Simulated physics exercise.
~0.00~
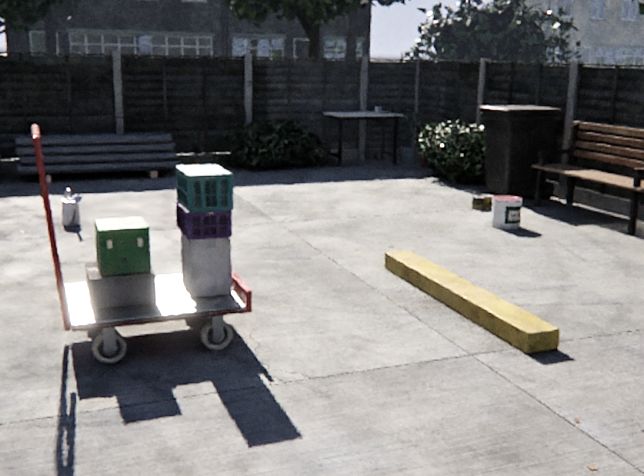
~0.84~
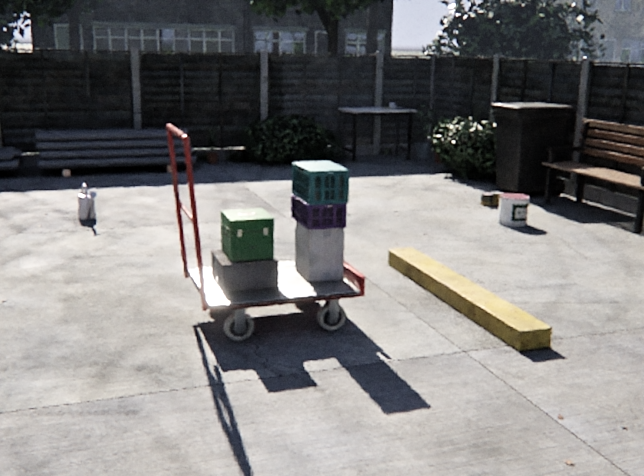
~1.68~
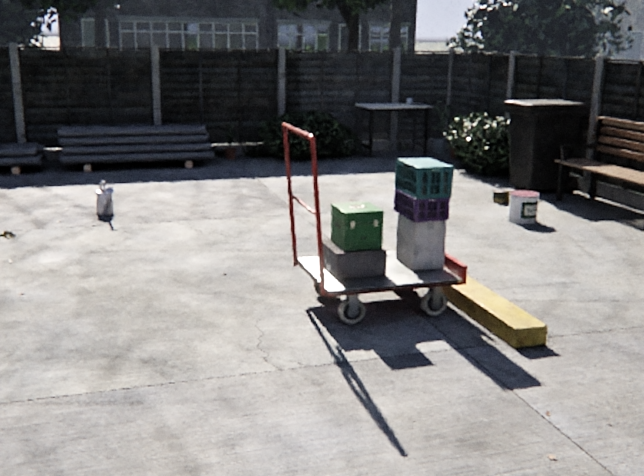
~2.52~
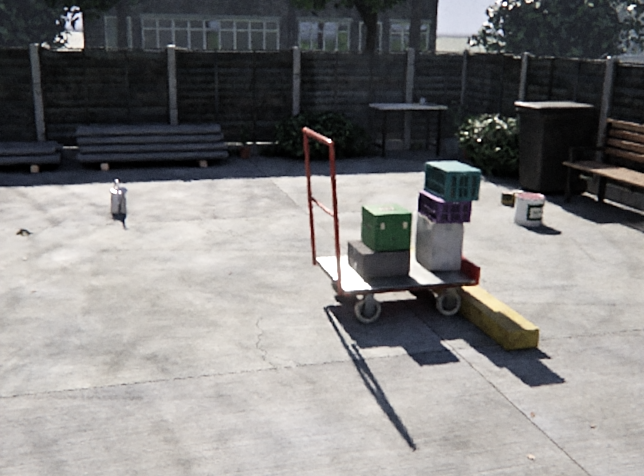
In a fenced yard, a loaded trolley rolls right into a yellow kerb, its stacked teal and purple crates shifting forward but staying aboard.
